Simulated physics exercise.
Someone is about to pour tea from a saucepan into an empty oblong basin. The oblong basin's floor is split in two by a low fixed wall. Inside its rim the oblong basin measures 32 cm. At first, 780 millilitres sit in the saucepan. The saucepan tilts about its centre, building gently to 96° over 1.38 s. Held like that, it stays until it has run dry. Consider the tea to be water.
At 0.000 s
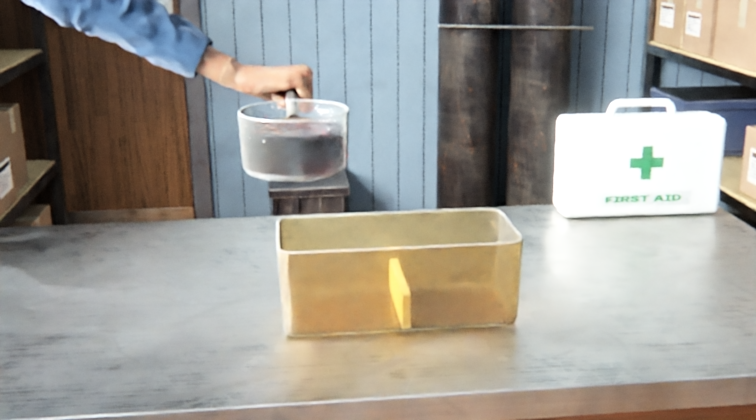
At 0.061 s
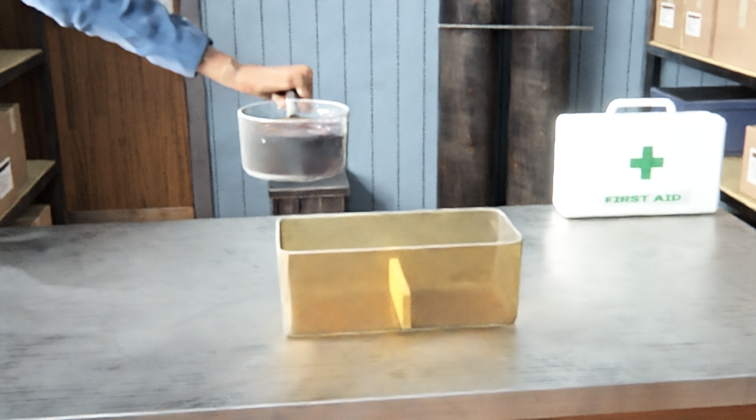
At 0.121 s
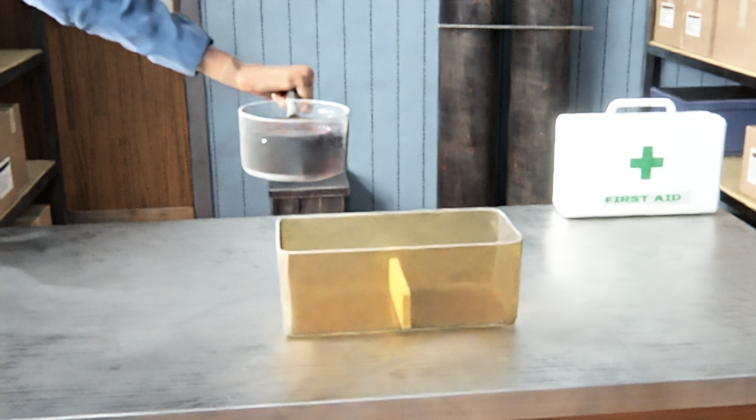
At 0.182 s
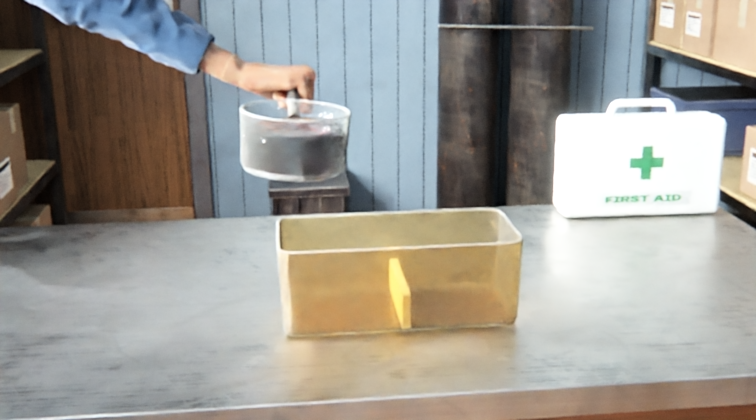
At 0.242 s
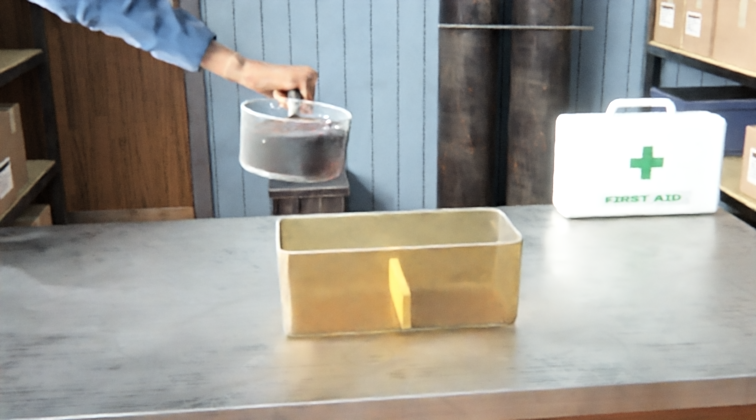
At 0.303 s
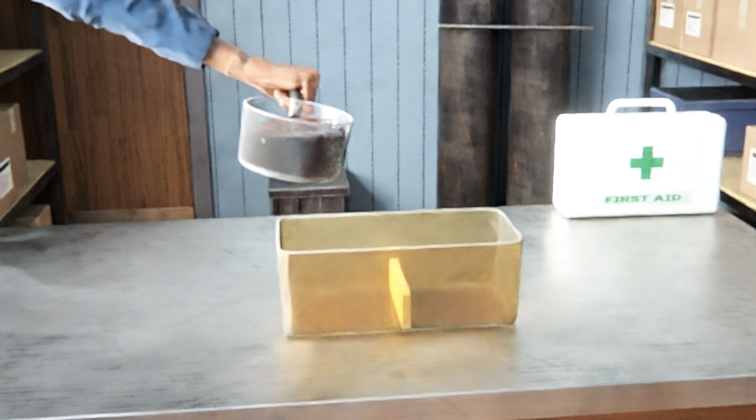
A hand holding a clear saucepan of dark liquid gently tilts it rightward above a divided amber basin on a table.
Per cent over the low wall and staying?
48 per cent.
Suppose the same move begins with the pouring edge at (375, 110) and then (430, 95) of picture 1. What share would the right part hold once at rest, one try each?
Near 80 in a hundred on the first go and near 90 in a hundred on the second.
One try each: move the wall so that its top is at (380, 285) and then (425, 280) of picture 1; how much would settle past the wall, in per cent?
One try each: Around 75 percent and then around 5 percent.
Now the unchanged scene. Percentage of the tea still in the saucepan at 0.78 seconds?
At that time about 74 in a hundred parts are still held.
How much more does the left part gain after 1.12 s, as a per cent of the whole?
Close to 30% of the whole.
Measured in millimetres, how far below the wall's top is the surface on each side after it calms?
About 32 mm on the left, about 32 mm on the right.
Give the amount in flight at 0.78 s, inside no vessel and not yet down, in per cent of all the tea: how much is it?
Near 20 per cent at that time.
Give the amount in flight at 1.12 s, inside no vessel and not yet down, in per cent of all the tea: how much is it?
Near 12 per cent, I'd say.
Then, 0.78 s in, the tilt is 57° and 74 per cent is still to pour, 5 is left of the wall and 1 right of it.
Then, 1.12 s in, the tilt is 88° and 21 per cent is still to pour, 21 is left of the wall and 46 right of it.
Then, 1.49 s in, the tilt is 96° and 3 per cent is still to pour, 46 is left of the wall and 48 right of it.
Then, 1.88 s in, the tilt is 96° and 0 per cent is still to pour, 51 is left of the wall and 48 right of it.
Finally, 51 per cent lies left of the wall, 48 right of it and 0 outside.
